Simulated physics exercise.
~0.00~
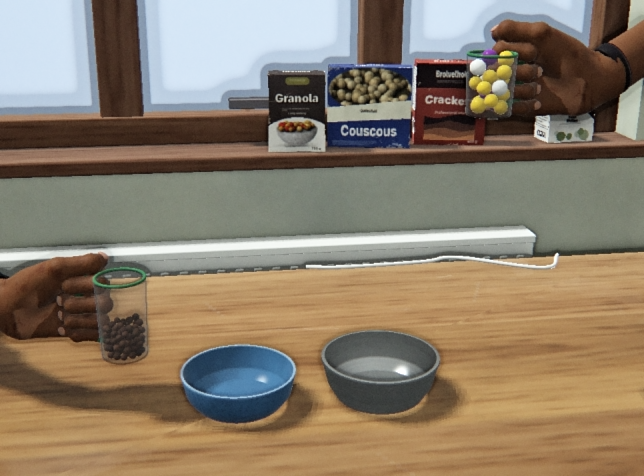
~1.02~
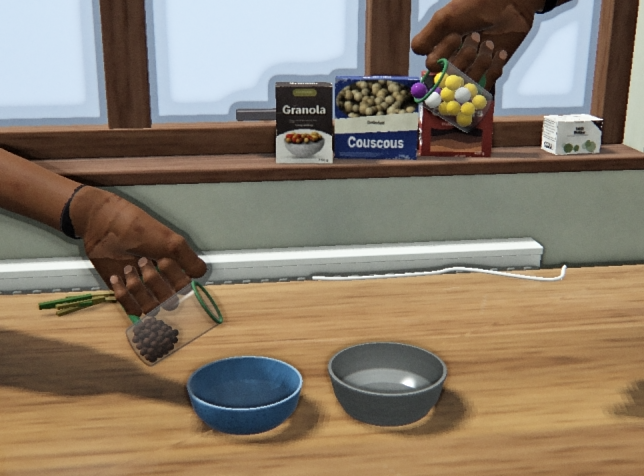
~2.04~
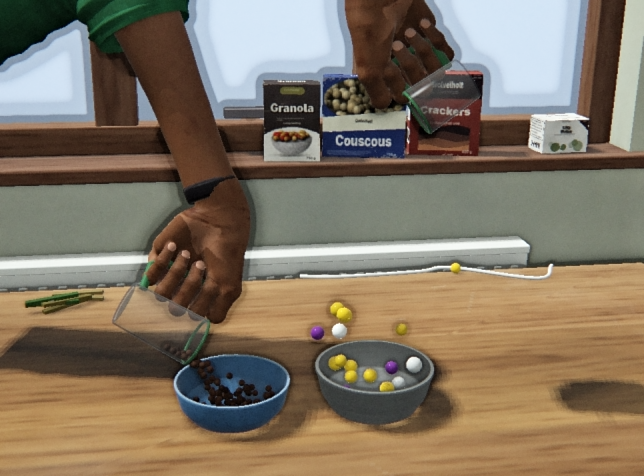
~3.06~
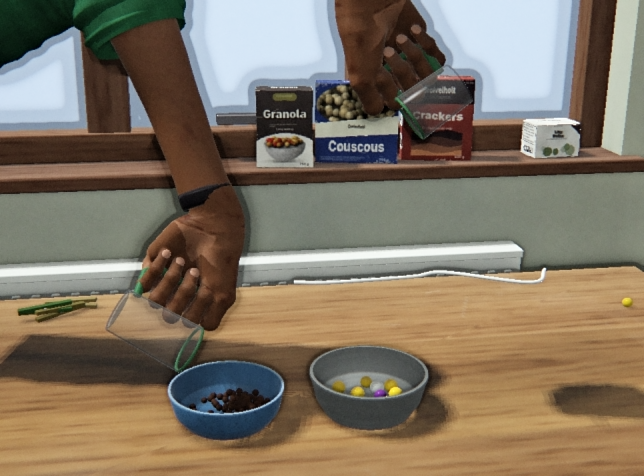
Two hands tipping cups over bowls, dark pieces all landing in the blue one, yellow balls partly scattering outside the gray.
